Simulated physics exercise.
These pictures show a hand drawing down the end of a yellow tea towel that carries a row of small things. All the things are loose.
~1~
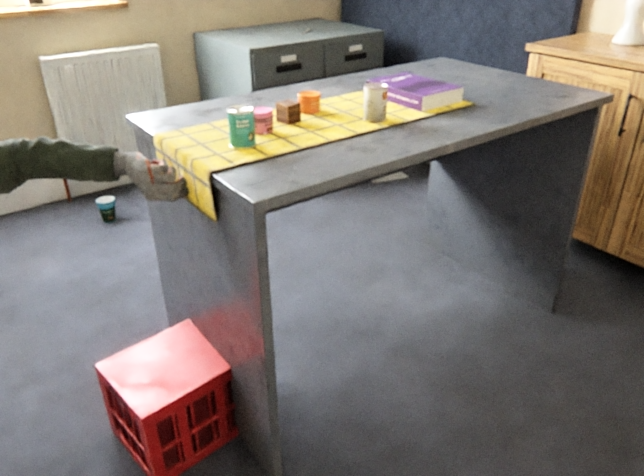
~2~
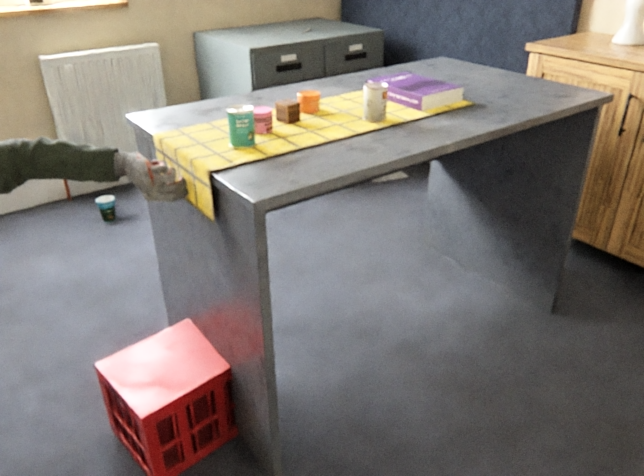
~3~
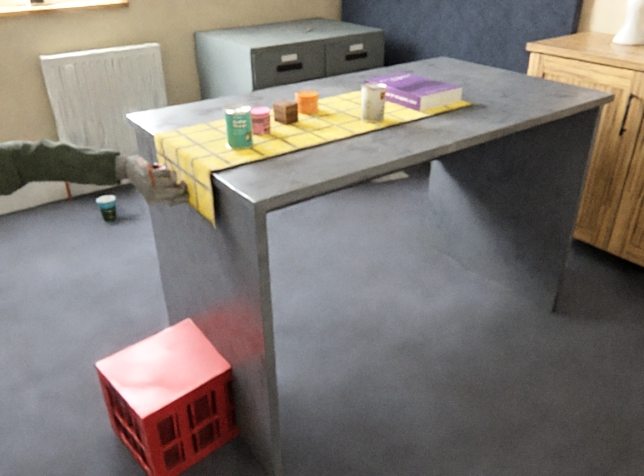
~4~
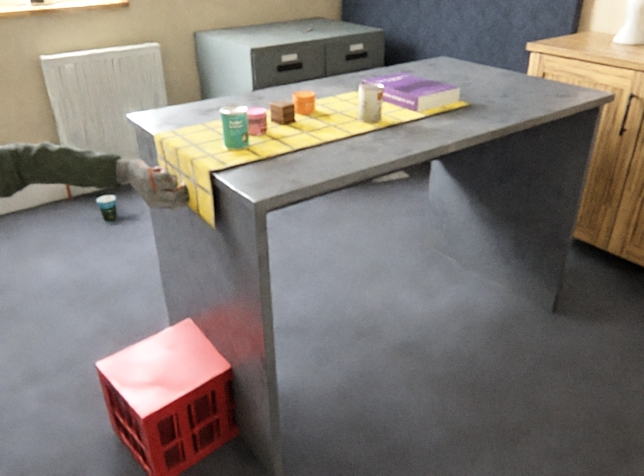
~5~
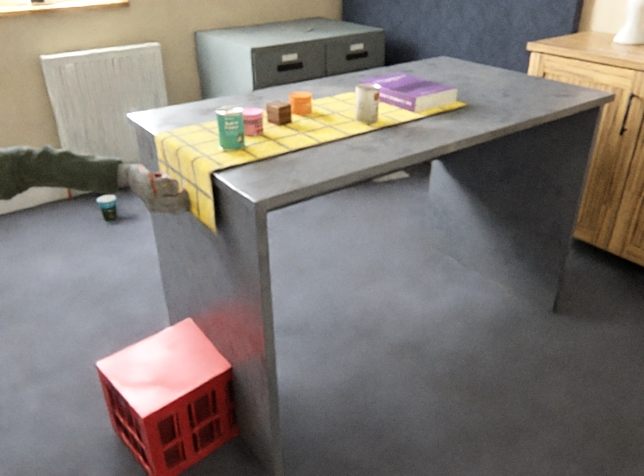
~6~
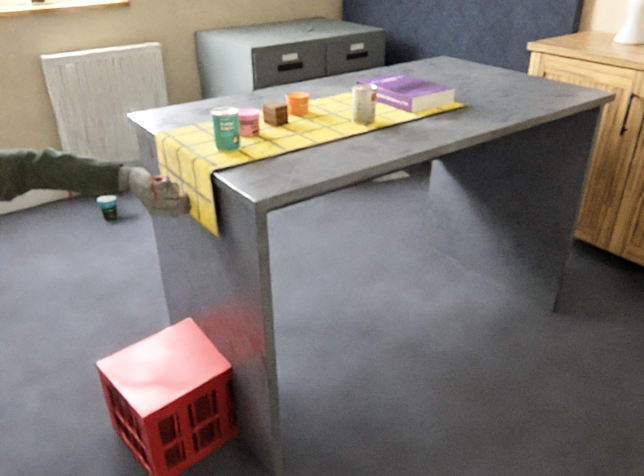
A hand in a dark green sleeve grips the hanging end of a yellow checked cloth on a grey table, seen from slightly above in a room with a red crate below. Along the cloth sit a turquoise can, pink pot, brown cube, orange pot, pale can and purple book. The hand draws the cloth slightly downward, and the things shift a little left with it, while the camera stays still.
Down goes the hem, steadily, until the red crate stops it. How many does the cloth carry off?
The desk loses four.
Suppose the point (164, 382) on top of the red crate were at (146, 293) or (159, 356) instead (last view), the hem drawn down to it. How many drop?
Then 1 and 3.
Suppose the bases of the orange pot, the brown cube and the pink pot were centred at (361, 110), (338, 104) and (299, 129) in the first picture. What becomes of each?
The orange pot does not fall; the brown cube remains up; the pink pot drops off.
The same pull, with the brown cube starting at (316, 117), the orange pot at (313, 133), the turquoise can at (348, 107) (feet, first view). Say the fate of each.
The brown cube comes down, the orange pot is carried off, the turquoise can survives.
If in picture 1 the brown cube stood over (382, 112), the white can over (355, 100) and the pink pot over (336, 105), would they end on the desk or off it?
The brown cube keeps its place on top, the white can stays on, the pink pot survives.
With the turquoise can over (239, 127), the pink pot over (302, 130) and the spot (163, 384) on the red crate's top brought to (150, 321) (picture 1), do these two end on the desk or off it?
The turquoise can drops off; the pink pot remains up.
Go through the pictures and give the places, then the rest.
Hem (216, 223); turquoise can (240, 109); pink pot (261, 110); brown cube (288, 102); orange pot (309, 94); white can (376, 86); top of the crate (163, 384), in the first picture.
Hem (215, 224); turquoise can (240, 108), in the second picture.
Hem (215, 227); pink pot (258, 110), in the third picture.
Hem (215, 232); brown cube (282, 103); top of the crate (163, 383), in the fourth picture.
Hem (217, 236); orange pot (301, 95), in the fifth picture.
Hem (220, 239); turquoise can (225, 111); pink pot (247, 112); brown cube (275, 104); orange pot (297, 95); white can (365, 87), in the sixth picture.
A little later, hem near (193, 257); turquoise can gone.
Next, hem near (198, 311); turquoise can, pink pot and brown cube gone.
Later still, hem on the crate; turquoise can, pink pot, brown cube and orange pot gone.
When it is over, hem on the crate; turquoise can, pink pot, brown cube and orange pot gone. The count of fallen things is four.
